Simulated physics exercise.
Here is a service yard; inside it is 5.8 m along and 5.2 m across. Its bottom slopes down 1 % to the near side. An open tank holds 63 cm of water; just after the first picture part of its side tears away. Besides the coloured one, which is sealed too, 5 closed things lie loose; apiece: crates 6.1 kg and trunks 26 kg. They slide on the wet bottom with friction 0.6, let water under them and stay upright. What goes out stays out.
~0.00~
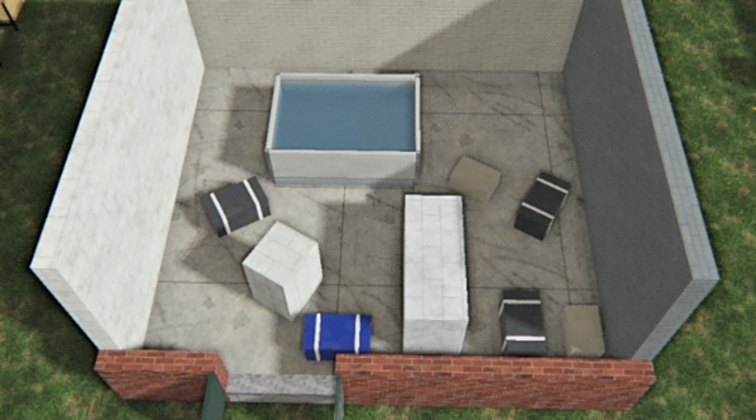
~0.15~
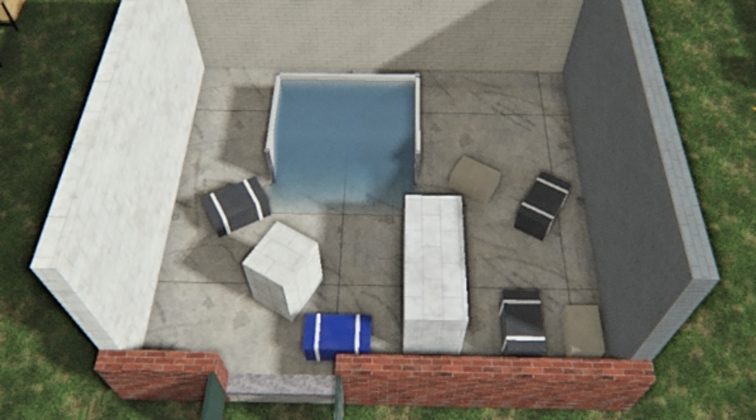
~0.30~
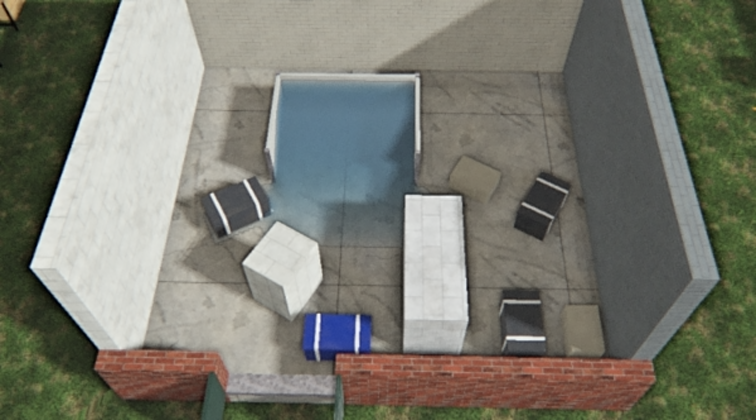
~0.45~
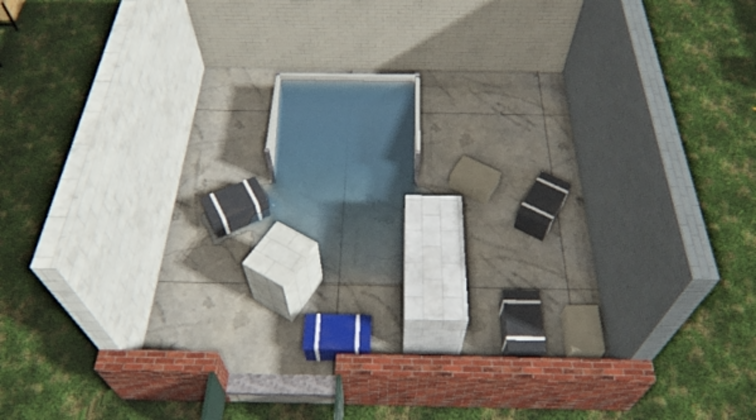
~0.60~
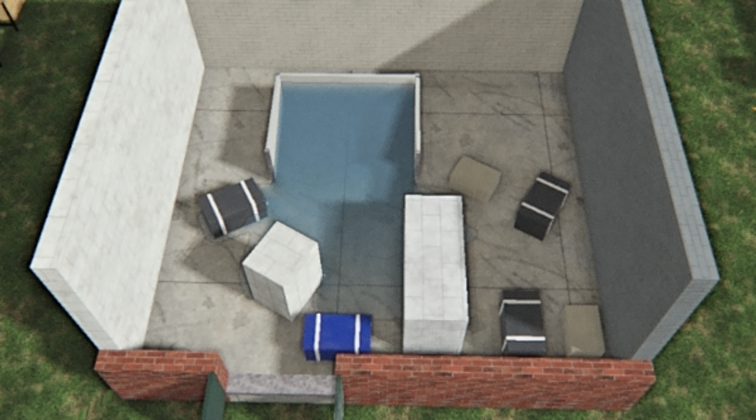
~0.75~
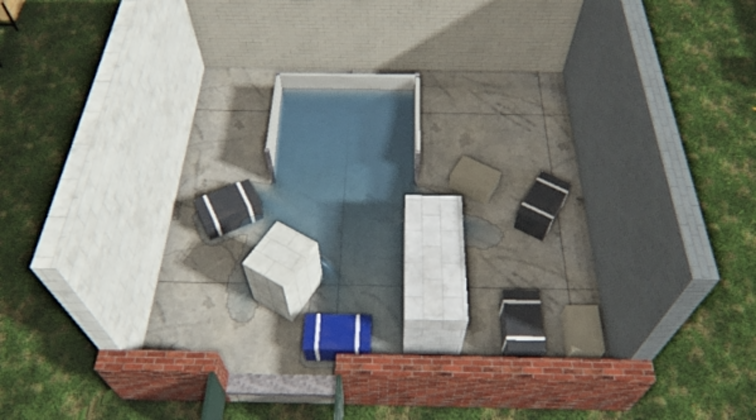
To begin with, a walled yard holds an open tank of water at the back, with a blue trunk, dark trunks and pale blocks around it. The tank's near side disappears and water spreads forward across the floor between the pale blocks, reaching the blue trunk, while the dark trunk on the left shifts slightly.
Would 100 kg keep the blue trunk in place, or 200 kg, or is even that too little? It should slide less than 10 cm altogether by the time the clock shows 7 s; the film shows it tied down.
I expect that only the larger load is enough.
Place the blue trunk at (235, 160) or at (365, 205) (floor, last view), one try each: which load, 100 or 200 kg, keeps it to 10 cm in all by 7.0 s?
In that order: Either load holds; neither holds.
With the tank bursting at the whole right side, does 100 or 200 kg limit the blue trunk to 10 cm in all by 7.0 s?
Then the smaller load will do.
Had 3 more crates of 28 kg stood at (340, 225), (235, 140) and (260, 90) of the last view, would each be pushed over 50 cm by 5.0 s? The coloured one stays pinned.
In that order: More, under, less.
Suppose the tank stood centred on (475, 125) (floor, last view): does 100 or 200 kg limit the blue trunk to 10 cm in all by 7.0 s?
In that case the smaller load will do.
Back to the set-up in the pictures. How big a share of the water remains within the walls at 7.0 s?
Some 80 per cent remains.
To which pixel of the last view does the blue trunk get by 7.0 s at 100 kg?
Around (274, 364).
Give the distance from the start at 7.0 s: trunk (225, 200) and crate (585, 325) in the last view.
In that order: 120 cm, 140 cm.
After 1.4 s the blue trunk would be 15 cm from its start with 100 kg and 0 cm from its start with 200 kg; 16 cm of water round it then.
After 3.1 s the blue trunk would be 84 cm from its start with 100 kg and 0 cm from its start with 200 kg; 17 cm of water round it then.
After 4.9 s the blue trunk would be 84 cm from its start with 100 kg and 0 cm from its start with 200 kg; 9 cm of water round it then.
After 7.0 s the blue trunk would be 84 cm from its start with 100 kg and 0 cm from its start with 200 kg; 6 cm of water round it then.
